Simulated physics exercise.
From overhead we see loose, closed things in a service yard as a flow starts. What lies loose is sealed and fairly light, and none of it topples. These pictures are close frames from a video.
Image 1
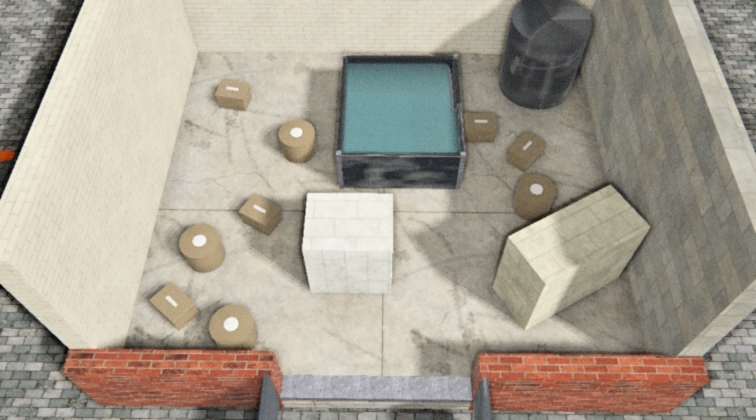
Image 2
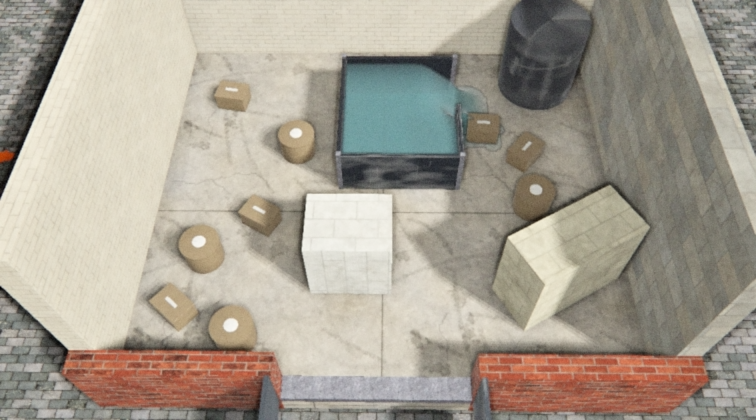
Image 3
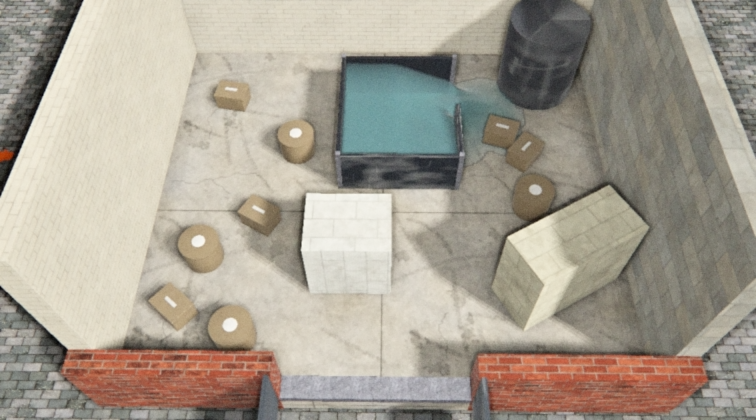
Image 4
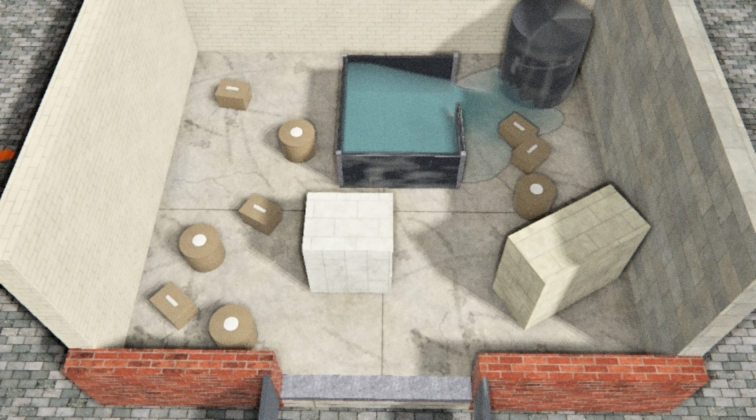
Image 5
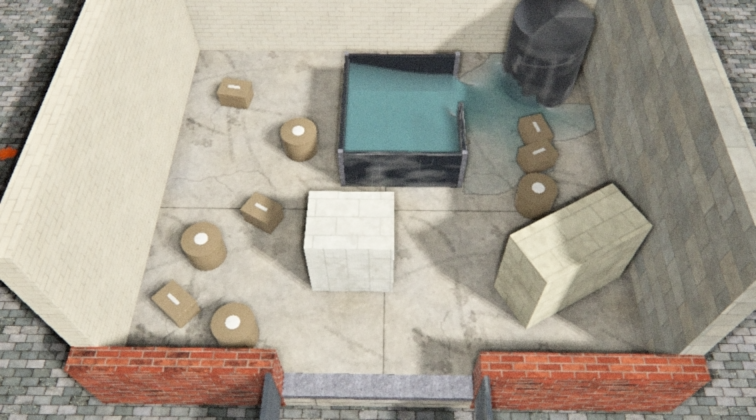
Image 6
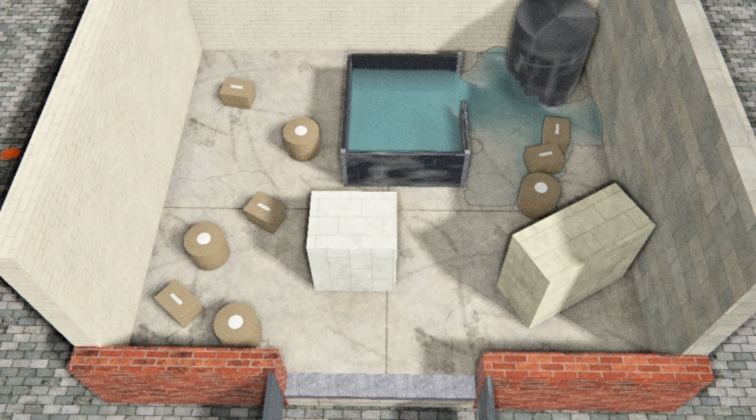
We see a walled yard from overhead as water pours through the right side of a dark-framed tank and spreads across the floor, pushing one small brown box rightward and nudging another slightly, while the other containers stay put.
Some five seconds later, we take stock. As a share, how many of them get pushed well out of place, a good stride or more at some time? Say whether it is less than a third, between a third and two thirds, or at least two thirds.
The portion knocked well out of place is smaller than a third.
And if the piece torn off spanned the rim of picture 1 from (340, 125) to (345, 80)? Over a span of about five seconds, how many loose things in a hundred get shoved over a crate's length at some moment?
50 % or thereabouts.
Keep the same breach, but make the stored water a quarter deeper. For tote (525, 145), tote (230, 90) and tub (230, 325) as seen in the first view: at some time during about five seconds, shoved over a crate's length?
In turn: Yes, shifted that much, less than that.
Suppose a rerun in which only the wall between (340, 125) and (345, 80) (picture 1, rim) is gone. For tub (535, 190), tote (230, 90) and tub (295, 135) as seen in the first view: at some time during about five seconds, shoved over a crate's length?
Order as asked: Not sent that far; sent that far; sent that far.
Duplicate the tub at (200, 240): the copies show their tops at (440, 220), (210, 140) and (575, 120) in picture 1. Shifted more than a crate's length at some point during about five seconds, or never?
In sequence: Pushed clear, doesn't go far, pushed clear.
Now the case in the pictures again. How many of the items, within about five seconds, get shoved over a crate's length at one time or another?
That adds up to 3.
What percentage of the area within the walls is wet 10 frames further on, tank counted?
About 35 percent.
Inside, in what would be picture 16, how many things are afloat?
Tally: 1.
A moment on, 2 of 10 are well off their spots; 1 afloat.
Next, 2 of 10 are well off their spots; 1 afloat.
Later, 2 of 10 are well off their spots; 1 afloat.
In the end, 3 of 10 are well off their spots, and 3 have been at some point; 1 afloat.
